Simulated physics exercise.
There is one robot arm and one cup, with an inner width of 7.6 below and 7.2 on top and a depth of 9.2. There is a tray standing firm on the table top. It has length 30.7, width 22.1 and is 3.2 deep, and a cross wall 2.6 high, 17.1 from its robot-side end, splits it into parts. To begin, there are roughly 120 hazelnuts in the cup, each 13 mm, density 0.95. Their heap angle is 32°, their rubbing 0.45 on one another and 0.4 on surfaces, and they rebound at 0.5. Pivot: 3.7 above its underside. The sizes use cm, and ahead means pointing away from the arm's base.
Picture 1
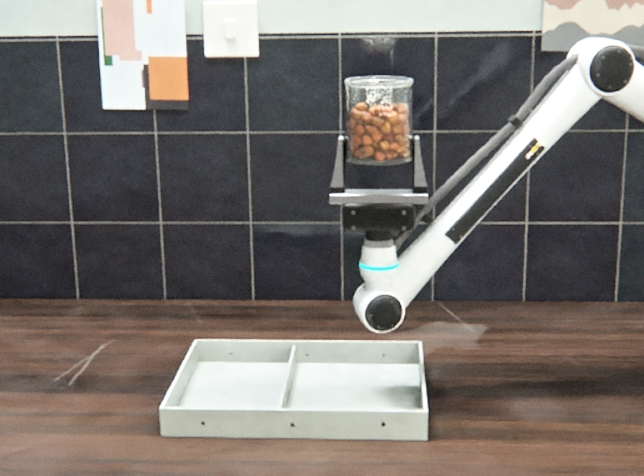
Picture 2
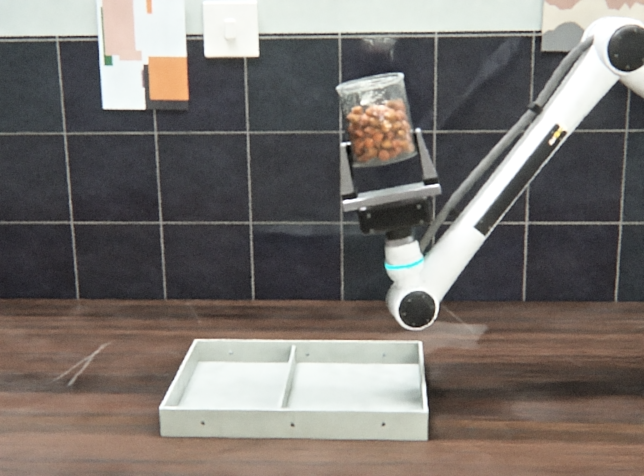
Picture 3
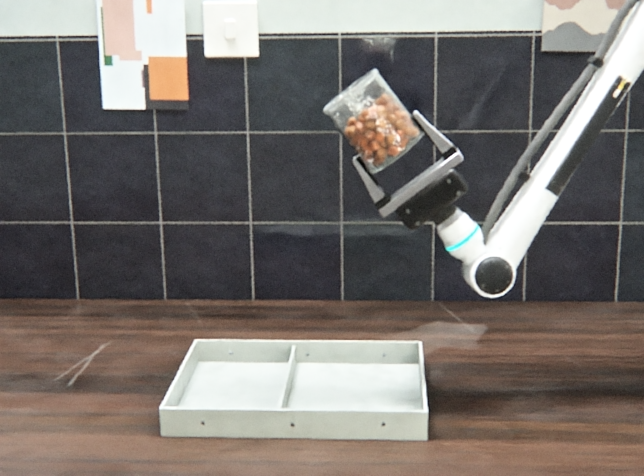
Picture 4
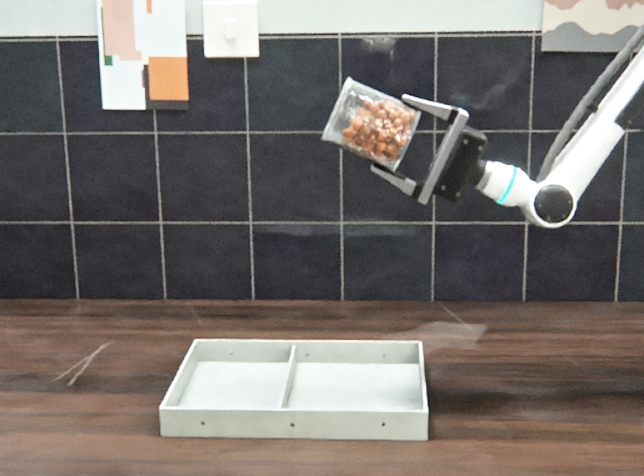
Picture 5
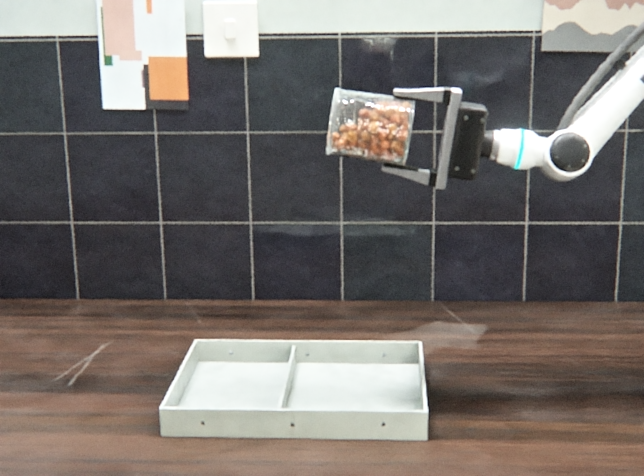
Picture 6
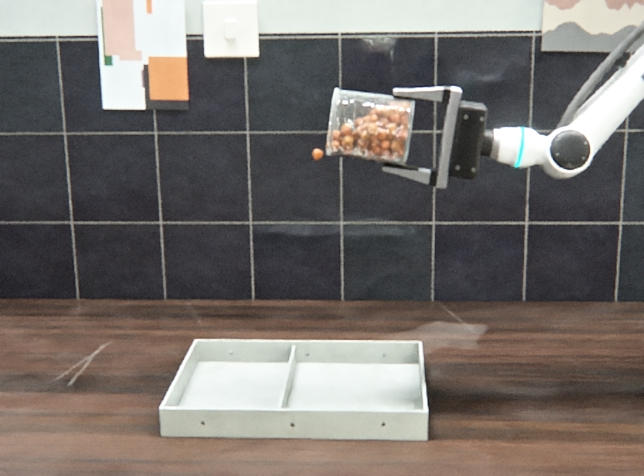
A white robot arm with a dark gripper swings a clear cup of brown nuts over from upright to nearly sideways, its mouth toward the left, until a single nut leaves the rim. The fixed, level side view shows a dark wooden tabletop before a black tiled wall. A pale grey two-part tray rests below the cup, while a white switch and coloured prints hang above.
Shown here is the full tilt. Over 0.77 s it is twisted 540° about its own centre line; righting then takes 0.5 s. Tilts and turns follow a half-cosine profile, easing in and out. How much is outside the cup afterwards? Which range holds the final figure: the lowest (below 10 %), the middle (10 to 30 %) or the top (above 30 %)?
It sits in the middle range, 10 to 30 %.
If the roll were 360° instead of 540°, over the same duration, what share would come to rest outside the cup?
15 %.
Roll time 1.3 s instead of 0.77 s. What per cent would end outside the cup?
In that case some 30 per cent.
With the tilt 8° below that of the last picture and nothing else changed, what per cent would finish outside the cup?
Estimate: Near 5 %.
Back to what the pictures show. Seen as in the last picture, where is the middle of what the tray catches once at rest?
Roughly at pixel (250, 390).
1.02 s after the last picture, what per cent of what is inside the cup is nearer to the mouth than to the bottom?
About 35 percent.
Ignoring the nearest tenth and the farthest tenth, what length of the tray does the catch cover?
18 cm, roughly.
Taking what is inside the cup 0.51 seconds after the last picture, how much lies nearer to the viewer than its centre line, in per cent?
Around 65 percent.
Then, 0.51 s after the last picture, tipped 82°, highest piece 38 above the table; 105 in the cup, 3 in the robot-side part, 1 in the far-side part, 6 in flight or on a rim.
Then, 1.02 s after the last picture, tipped 42°, highest piece 37 above the table; 95 in the cup, 9 in the far-side part, 7 in the robot-side part, 2 on the table or floor, 2 in flight or on a rim.
Then, 1.47 s after the last picture, upright, highest piece 38 above the table; 95 in the cup, 10 in the far-side part, 7 in the robot-side part, 3 on the table or floor.
Then, 2.17 s after the last picture, upright, highest piece 37 above the table; 95 in the cup, 10 in the far-side part, 7 in the robot-side part, 3 on the table or floor.
Final count, 95 in the cup, 10 in the far-side part, 7 in the robot-side part, 3 on the table or floor. That is 17 % outside the cup.
